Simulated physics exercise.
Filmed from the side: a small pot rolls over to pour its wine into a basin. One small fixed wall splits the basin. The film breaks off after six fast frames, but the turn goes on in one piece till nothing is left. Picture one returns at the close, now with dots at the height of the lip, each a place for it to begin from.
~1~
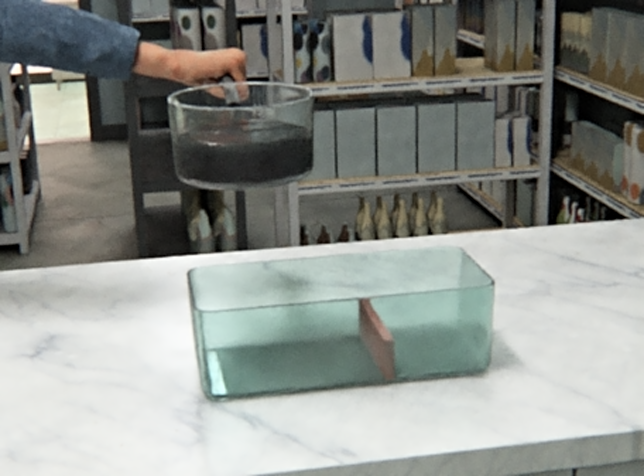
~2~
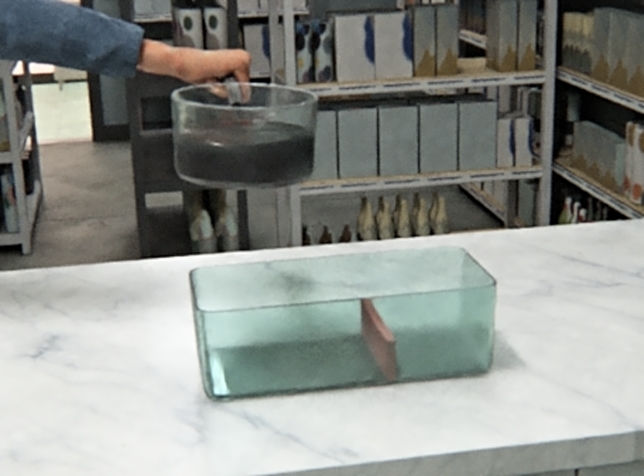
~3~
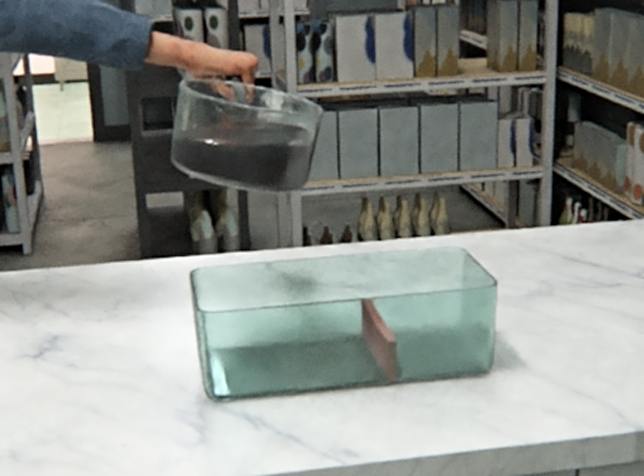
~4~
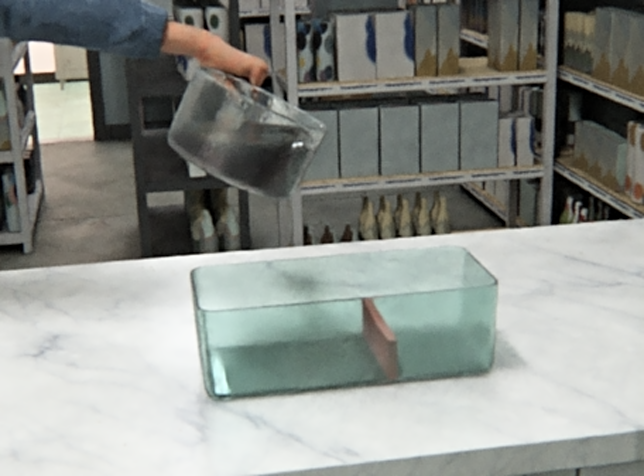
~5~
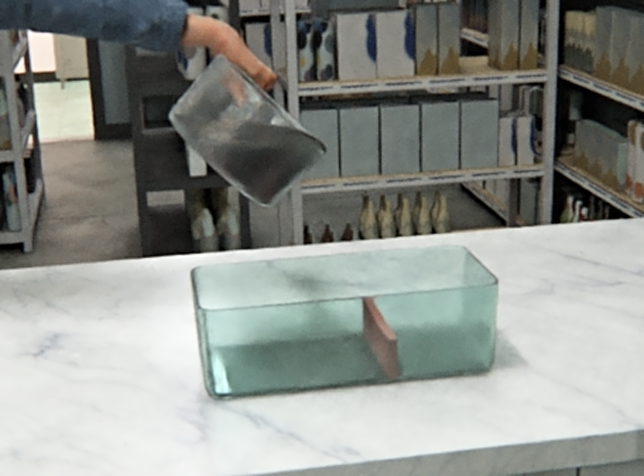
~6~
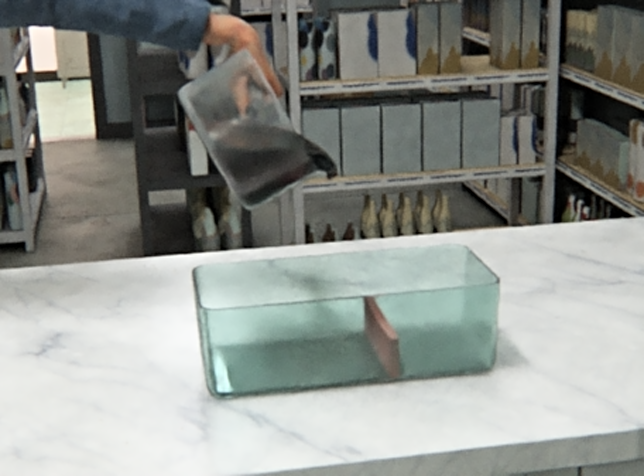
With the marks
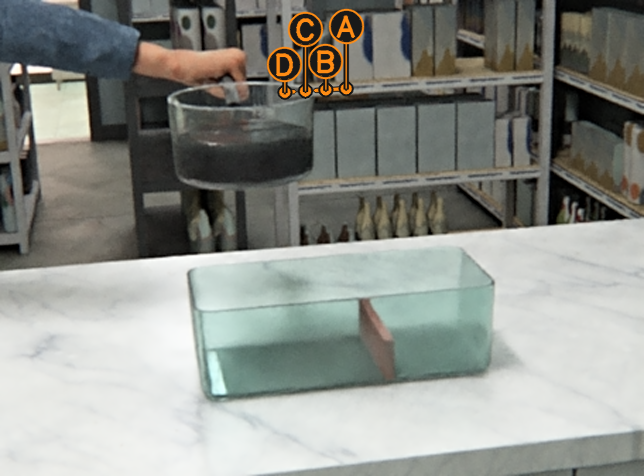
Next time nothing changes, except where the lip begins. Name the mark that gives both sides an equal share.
Go for B.
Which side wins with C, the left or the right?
The left one.
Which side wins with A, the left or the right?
The right side.
In orange, A at (346, 88); B at (325, 89); C at (305, 91); D at (284, 92).
With A, about 24 % ends left of the wall and 71 % right of it; 4 % is lost outside.
With B, about 52 % ends left of the wall and 45 % right of it; 4 % is lost outside.
With C, about 87 % ends left of the wall and 8 % right of it; 5 % is lost outside.
With D, about 87 % ends left of the wall and 5 % right of it; 8 % is lost outside.
